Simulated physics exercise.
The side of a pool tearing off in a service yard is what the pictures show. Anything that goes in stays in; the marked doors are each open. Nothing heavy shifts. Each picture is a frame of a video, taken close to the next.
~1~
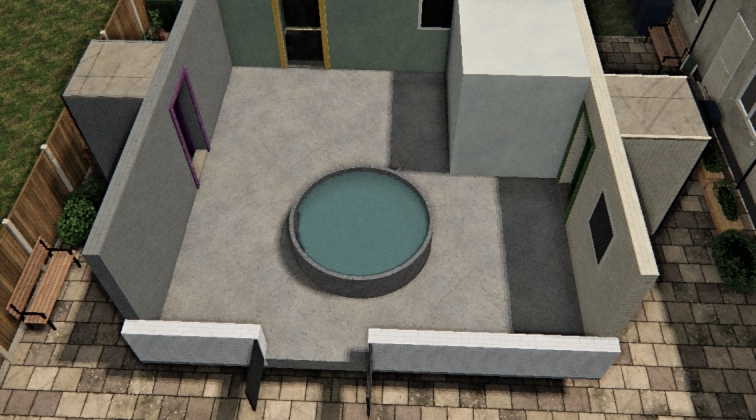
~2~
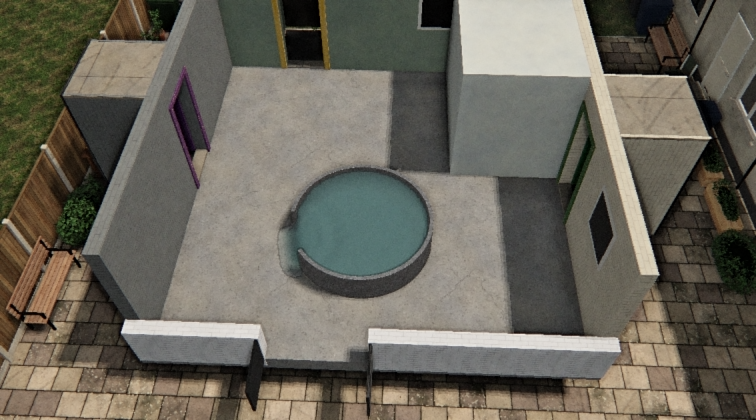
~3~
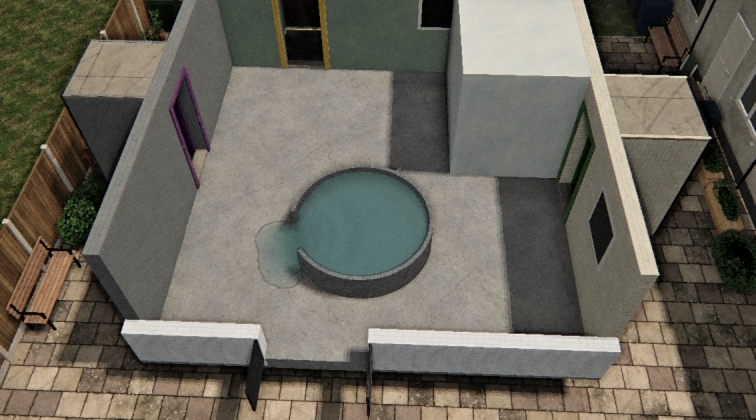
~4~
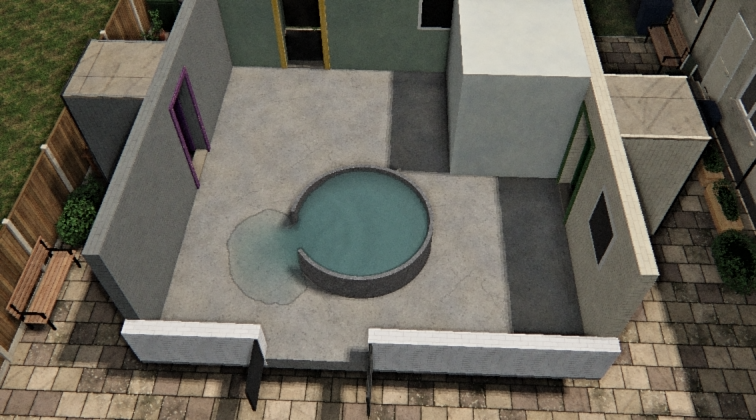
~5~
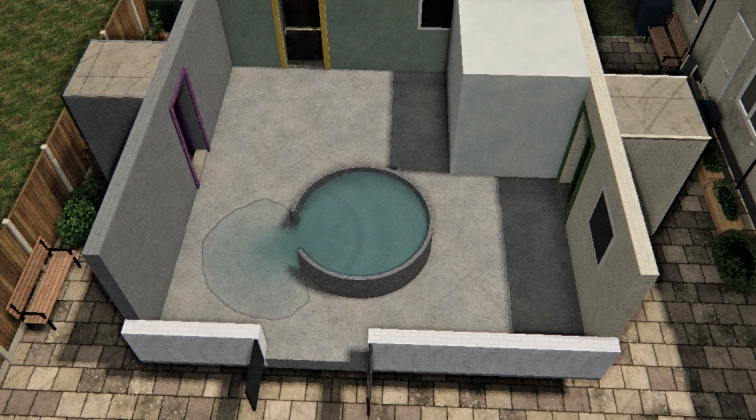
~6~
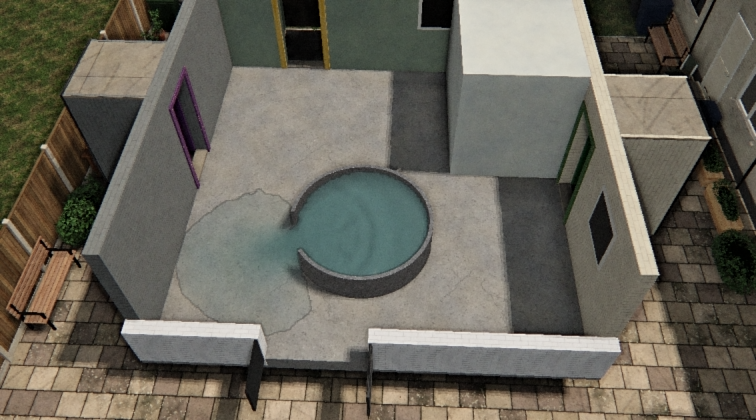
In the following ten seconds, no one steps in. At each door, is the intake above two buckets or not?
I expect the purple door to stop at two buckets or less; I expect the green door to stop at two buckets or less; I expect the yellow door to go past two buckets.
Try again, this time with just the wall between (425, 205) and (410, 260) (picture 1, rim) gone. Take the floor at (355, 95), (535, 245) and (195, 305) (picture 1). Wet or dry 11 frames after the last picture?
Point one not reached; point two reached; point three not reached.
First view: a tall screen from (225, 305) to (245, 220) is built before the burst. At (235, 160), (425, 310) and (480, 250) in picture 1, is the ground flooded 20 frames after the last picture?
Submerged, submerged, untouched.
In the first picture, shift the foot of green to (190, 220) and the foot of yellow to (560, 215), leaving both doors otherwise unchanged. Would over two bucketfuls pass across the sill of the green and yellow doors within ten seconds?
As it turns out, the green door spills past but the yellow door keeps clear.
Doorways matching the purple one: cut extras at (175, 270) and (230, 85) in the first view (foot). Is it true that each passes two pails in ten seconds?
First tops the limit, then falls short.
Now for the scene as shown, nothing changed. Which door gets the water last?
Looking at the pictures, the answer is the door marked green.
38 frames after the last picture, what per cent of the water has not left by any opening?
Roughly 96 parts in every hundred.
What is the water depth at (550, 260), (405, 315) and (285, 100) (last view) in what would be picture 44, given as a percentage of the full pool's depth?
Estimated readings in sequence: 0, 6, 6 percent.
A moment on, water covers 15 % of the floor; the purple door not reached, the green door not reached, the yellow door not reached.
Next, water covers 20 % of the floor; the purple door wet at the sill, nothing in, the green door not reached, the yellow door not reached.
Then, water covers 35 % of the floor; the purple door wet at the sill, nothing in, the green door not reached, the yellow door not reached.
Later, water covers 65 % of the floor; the purple door under two buckets in, the green door not reached, the yellow door under two buckets in.
In the end, water covers 90 % of the floor; the purple door under two buckets in, the green door wet at the sill, nothing in, the yellow door over two buckets in.
